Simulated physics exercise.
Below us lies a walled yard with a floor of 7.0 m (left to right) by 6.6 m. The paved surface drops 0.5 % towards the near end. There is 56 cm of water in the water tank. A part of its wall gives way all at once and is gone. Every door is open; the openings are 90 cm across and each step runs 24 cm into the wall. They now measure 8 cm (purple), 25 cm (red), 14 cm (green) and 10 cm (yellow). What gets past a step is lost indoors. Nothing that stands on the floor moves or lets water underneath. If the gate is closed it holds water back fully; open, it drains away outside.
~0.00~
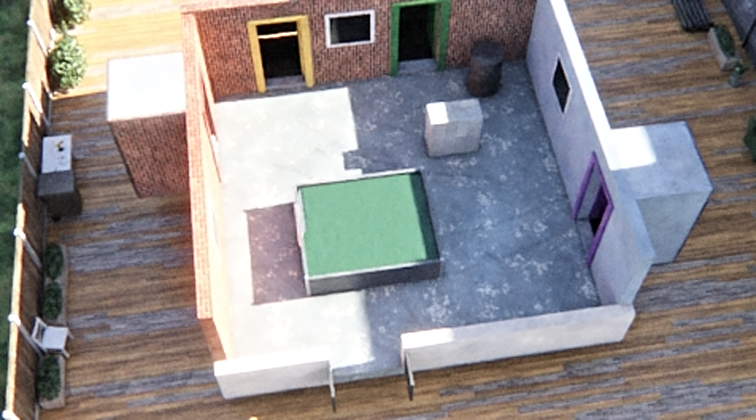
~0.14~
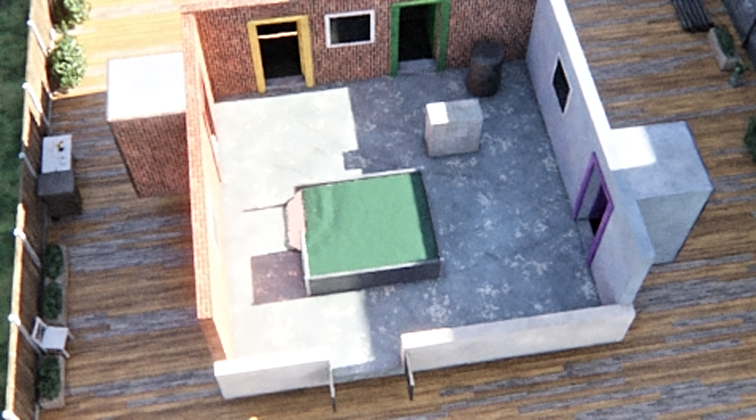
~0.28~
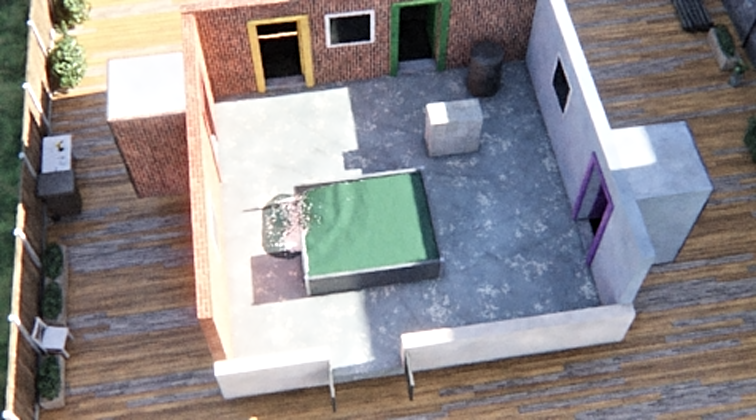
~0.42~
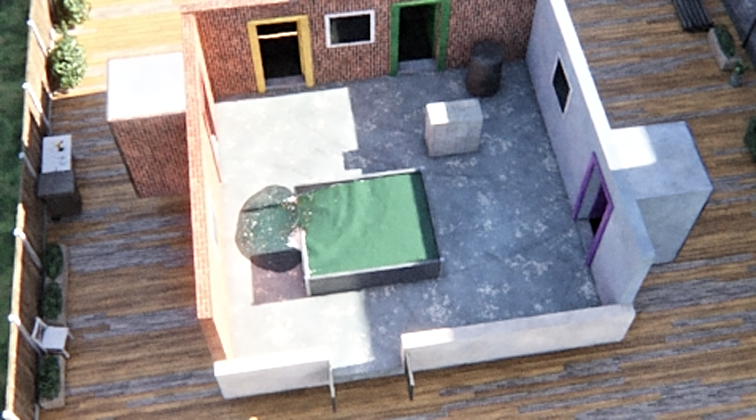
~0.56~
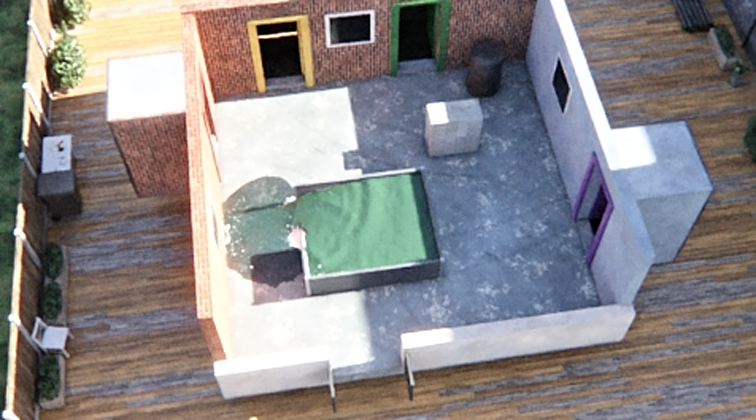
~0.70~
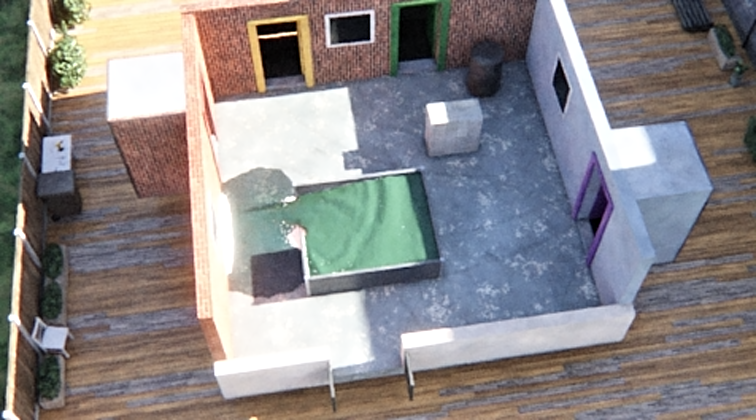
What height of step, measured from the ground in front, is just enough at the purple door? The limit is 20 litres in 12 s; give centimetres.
At least 5.5 cm or so.
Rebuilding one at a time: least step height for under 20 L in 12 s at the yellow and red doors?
Roughly 10.5 cm at yellow and 10.5 cm at red.
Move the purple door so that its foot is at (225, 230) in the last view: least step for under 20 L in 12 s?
About 32 cm.
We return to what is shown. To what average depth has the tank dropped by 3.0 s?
About 32 cm.
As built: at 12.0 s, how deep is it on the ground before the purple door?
Some 8.5 cm.
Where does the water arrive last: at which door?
It is the purple one.
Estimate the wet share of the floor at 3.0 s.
Near 30 per cent is wet.
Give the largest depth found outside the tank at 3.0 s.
About 30 cm.
After 1.4 s water covers 10 % of the floor, deepest (37 cm) near (234, 233); it has not reached the purple door.
After 3.0 s water covers 30 % of the floor, deepest (30 cm) near (224, 227); it has not reached the purple door.
After 12.0 s water covers 100 % of the floor, deepest (12 cm) near (507, 339); 9 cm at the purple door, 3 litres in over its 8 cm step.
At the purple door as built, the water arrived by 6.9 s and peaked near 10 cm at 10.2 s.
Run again over the same 12 s with other heights there, 24 litres in over 5 cm, 14 litres over 6 cm. The limit of 20 litres is kept from about 5.5 cm up.
